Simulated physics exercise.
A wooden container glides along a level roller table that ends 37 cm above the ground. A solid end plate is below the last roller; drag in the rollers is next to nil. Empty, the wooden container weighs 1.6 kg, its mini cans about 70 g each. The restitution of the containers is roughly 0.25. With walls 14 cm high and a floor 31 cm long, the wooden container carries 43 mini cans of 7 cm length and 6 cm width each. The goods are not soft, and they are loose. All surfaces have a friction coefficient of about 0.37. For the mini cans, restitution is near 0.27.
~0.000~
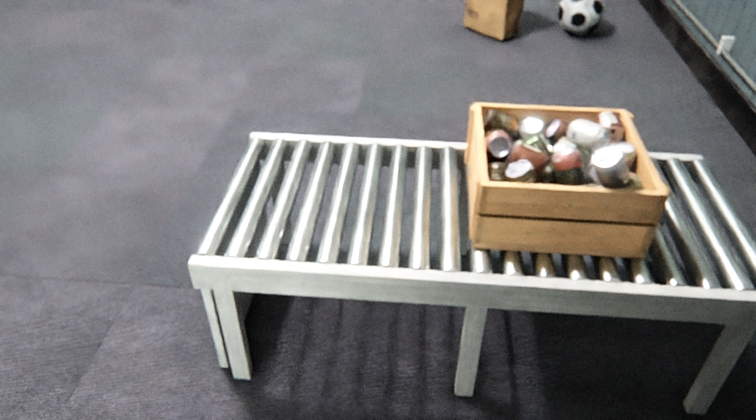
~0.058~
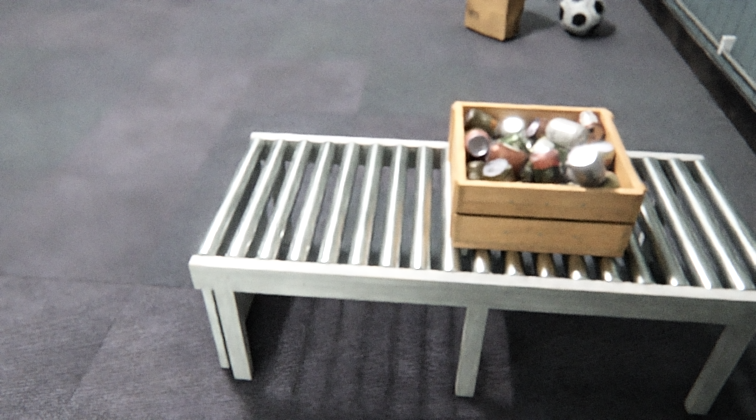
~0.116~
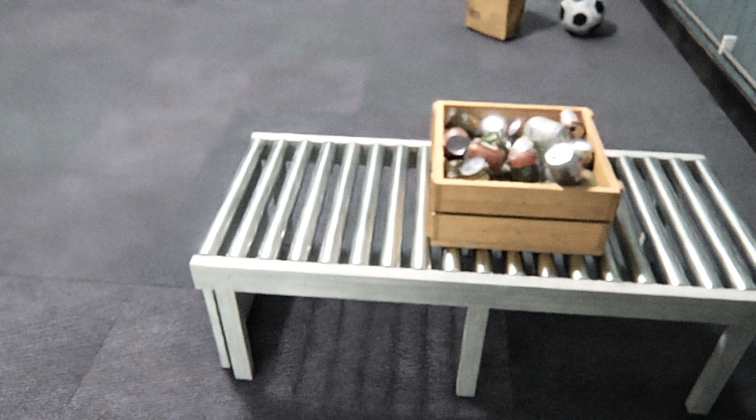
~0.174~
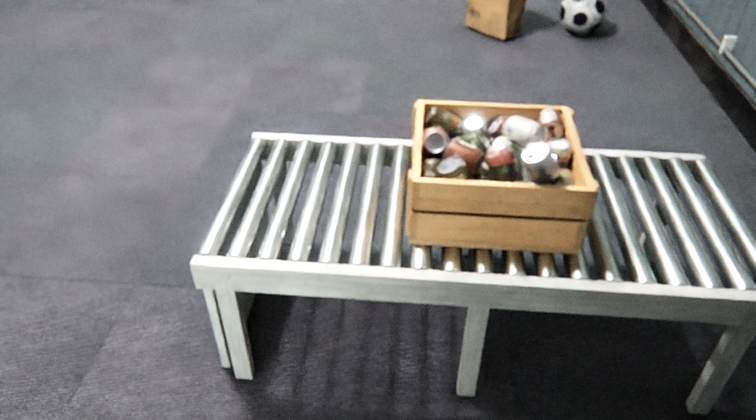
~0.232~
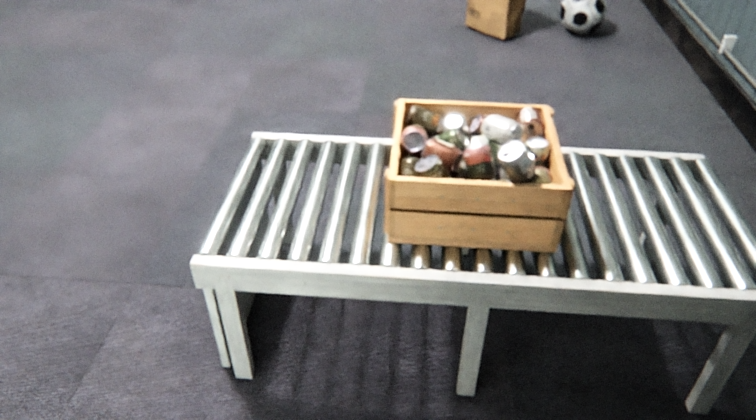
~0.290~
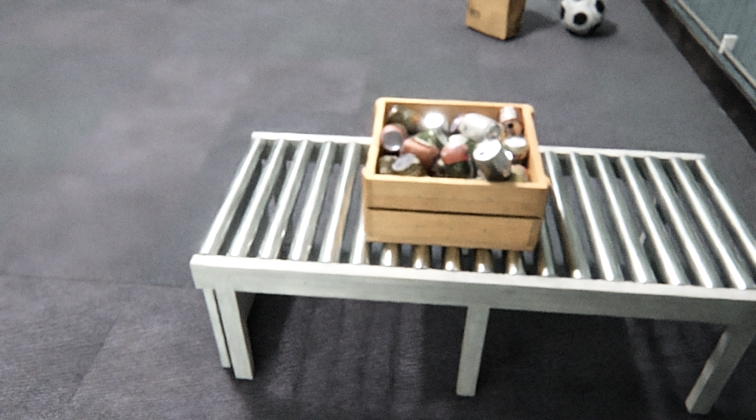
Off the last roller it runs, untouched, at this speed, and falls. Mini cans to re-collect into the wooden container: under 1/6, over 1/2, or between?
I expect over one-half of the load to come out.
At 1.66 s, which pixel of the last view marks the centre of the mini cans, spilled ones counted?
Their middle is at about (82, 265).
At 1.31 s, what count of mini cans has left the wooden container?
3 or so by then.
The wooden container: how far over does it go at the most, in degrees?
About 95°.
After 0.74 s, the leading end passes the last roller.
After 1.11 s, the wooden container leans 11° with 0 of 43 out.
After 1.31 s, the wooden container leans 55° with 3 of 43 out.
After 1.66 s, the wooden container has gone over with 12 of 43 out.
Outcome (at 2.13 s), the wooden container has gone over with 27 of 43 out. Asked share, 27 of 43, 63 per cent.
